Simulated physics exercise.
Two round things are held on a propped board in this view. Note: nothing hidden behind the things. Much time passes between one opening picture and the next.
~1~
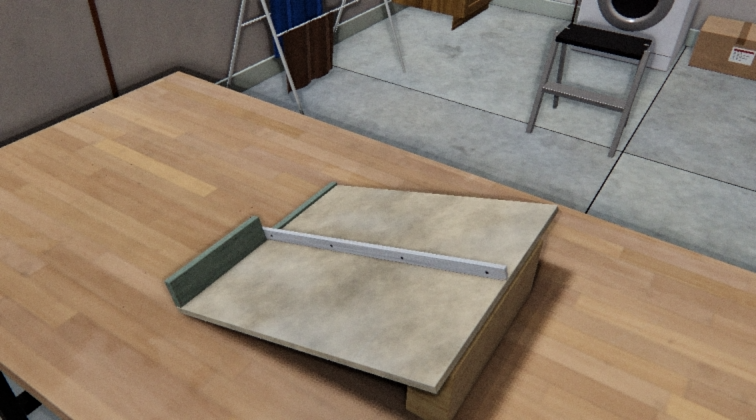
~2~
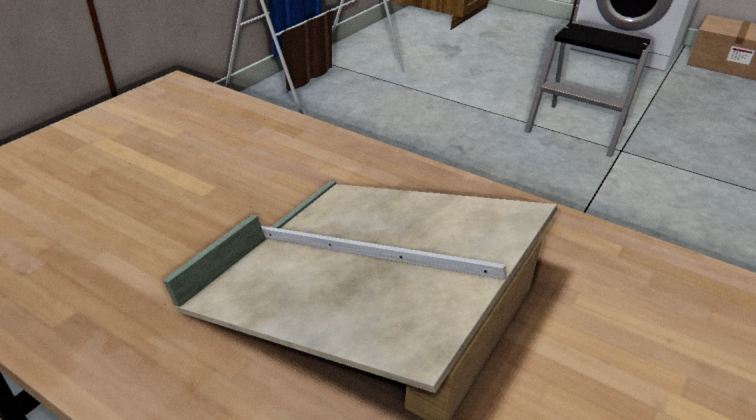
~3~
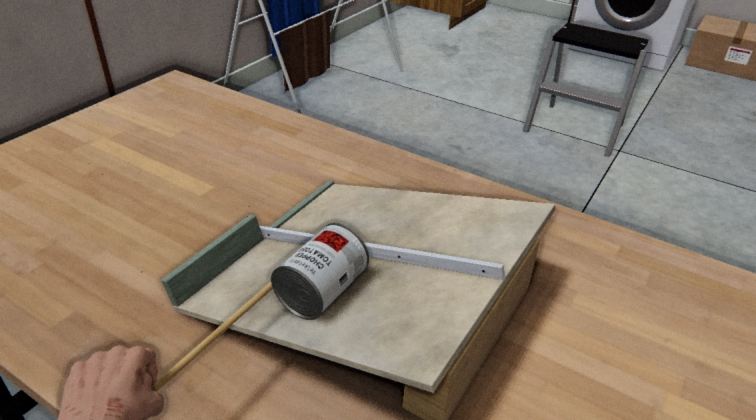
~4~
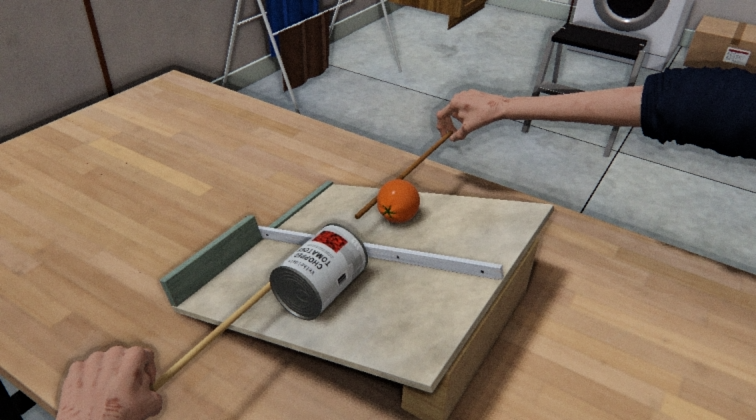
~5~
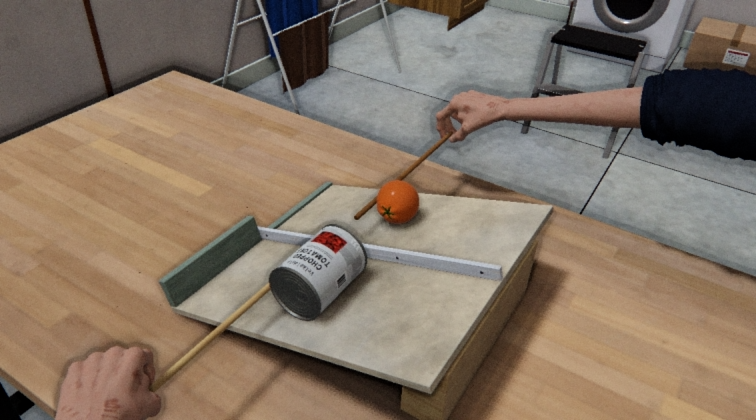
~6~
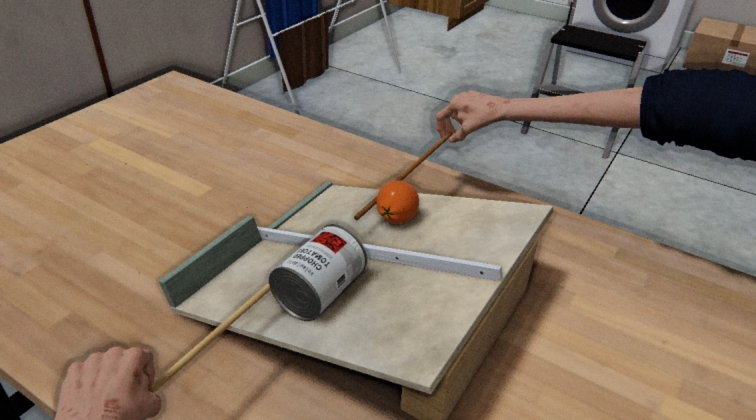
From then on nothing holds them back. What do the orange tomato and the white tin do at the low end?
Result - orange tomato drops off, white tin remains aboard.
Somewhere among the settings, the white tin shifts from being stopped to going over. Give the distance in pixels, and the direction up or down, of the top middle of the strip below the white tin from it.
Shift: Approx. 12 px, direction down.
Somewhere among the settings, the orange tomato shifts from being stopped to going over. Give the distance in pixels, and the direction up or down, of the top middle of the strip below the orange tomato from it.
Some 8 pixels, up.
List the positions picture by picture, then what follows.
Board (366, 246), in the first picture.
Board (364, 245), in the second picture.
Board (363, 245), in the third picture.
Held back by the sticks; white tin (320, 271); board (361, 245), in the fourth picture.
Held back by the sticks; orange tomato (398, 202); board (361, 246), in the fifth picture.
Held back by the sticks; orange tomato (398, 202); white tin (320, 272); board (361, 246), in the sixth picture.
Then, 0.52 s past the last view, orange tomato rolling on the board near (294, 187); white tin rolling on the board near (232, 253).
Then, 1.08 s past the last view, orange tomato off the board near (141, 134); white tin resting against the strip near (231, 254).
Finally, the orange tomato rolls off the board; the white tin stops on the board, near (231, 254).
